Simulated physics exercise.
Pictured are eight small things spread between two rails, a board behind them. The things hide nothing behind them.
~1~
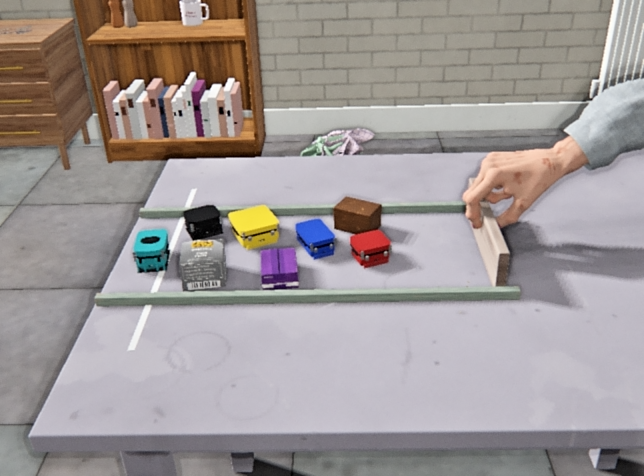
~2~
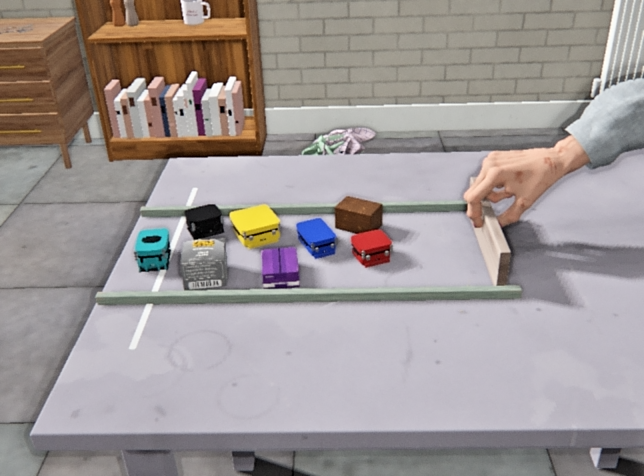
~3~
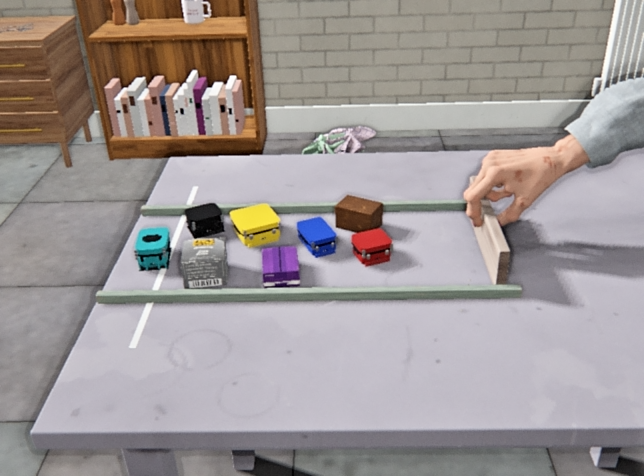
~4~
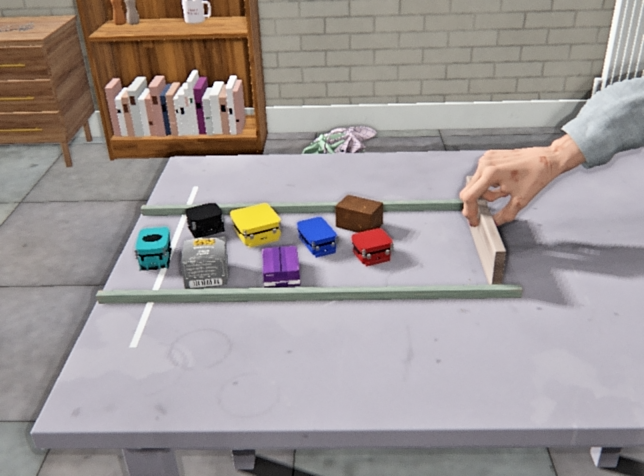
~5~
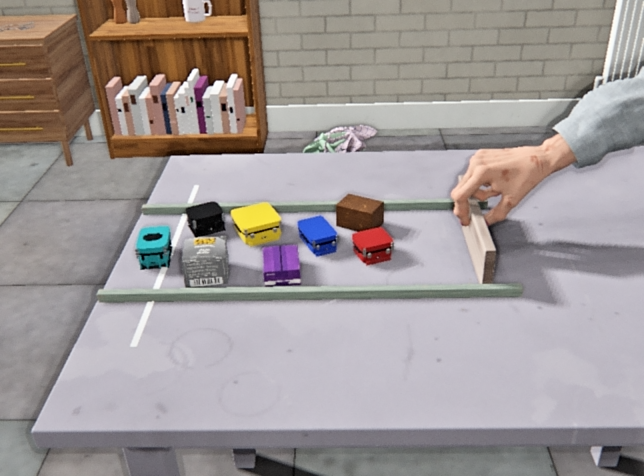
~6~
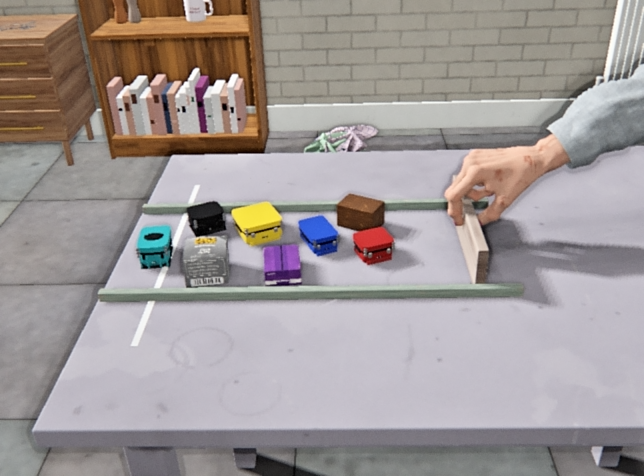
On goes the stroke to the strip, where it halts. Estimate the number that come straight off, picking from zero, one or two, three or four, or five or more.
The push is going to knock three or four off the table.
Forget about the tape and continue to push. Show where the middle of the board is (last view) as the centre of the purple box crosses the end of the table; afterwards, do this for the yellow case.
The middle is at (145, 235) when it's the purple box, and at (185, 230) when it's the yellow case.
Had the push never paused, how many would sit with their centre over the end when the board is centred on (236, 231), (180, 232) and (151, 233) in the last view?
In order: 0, 4, 5.
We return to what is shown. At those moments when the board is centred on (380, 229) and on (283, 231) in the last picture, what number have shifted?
First 2 and then 7.
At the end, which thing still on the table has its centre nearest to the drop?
Blue case.
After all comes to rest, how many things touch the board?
Contact count: 3.
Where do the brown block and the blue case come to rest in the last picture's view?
Around (156, 221) and around (127, 241).
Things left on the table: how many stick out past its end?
I'd say 1 of them.
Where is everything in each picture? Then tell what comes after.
Turquoise case (152, 251); black case (203, 223); grey box (204, 265); board (486, 230); tape (169, 255), in the first frame.
Black case (204, 222); blue case (316, 239), in the second frame.
Grey box (205, 263); purple box (281, 267), in the third frame.
Turquoise case (154, 248); board (483, 228), in the fourth frame.
Black case (206, 219); yellow case (257, 224), in the fifth frame.
Turquoise case (156, 247); black case (206, 219); grey box (207, 261); board (467, 228); tape (172, 251), in the sixth frame.
Soon after, none off yet; turquoise case at rest near (156, 247); black case at rest near (206, 219); grey box at rest near (207, 261).
Then, none off yet; turquoise case at rest near (156, 247); black case moved a little near (190, 218); grey box at rest near (207, 261).
Further on, none off yet; turquoise case moved about its own width near (131, 243); black case moved well along near (130, 215); grey box moved about its own width near (138, 263).
At rest, the number that fall off is three or four; fallen, yellow case, grey box, black case and turquoise case.
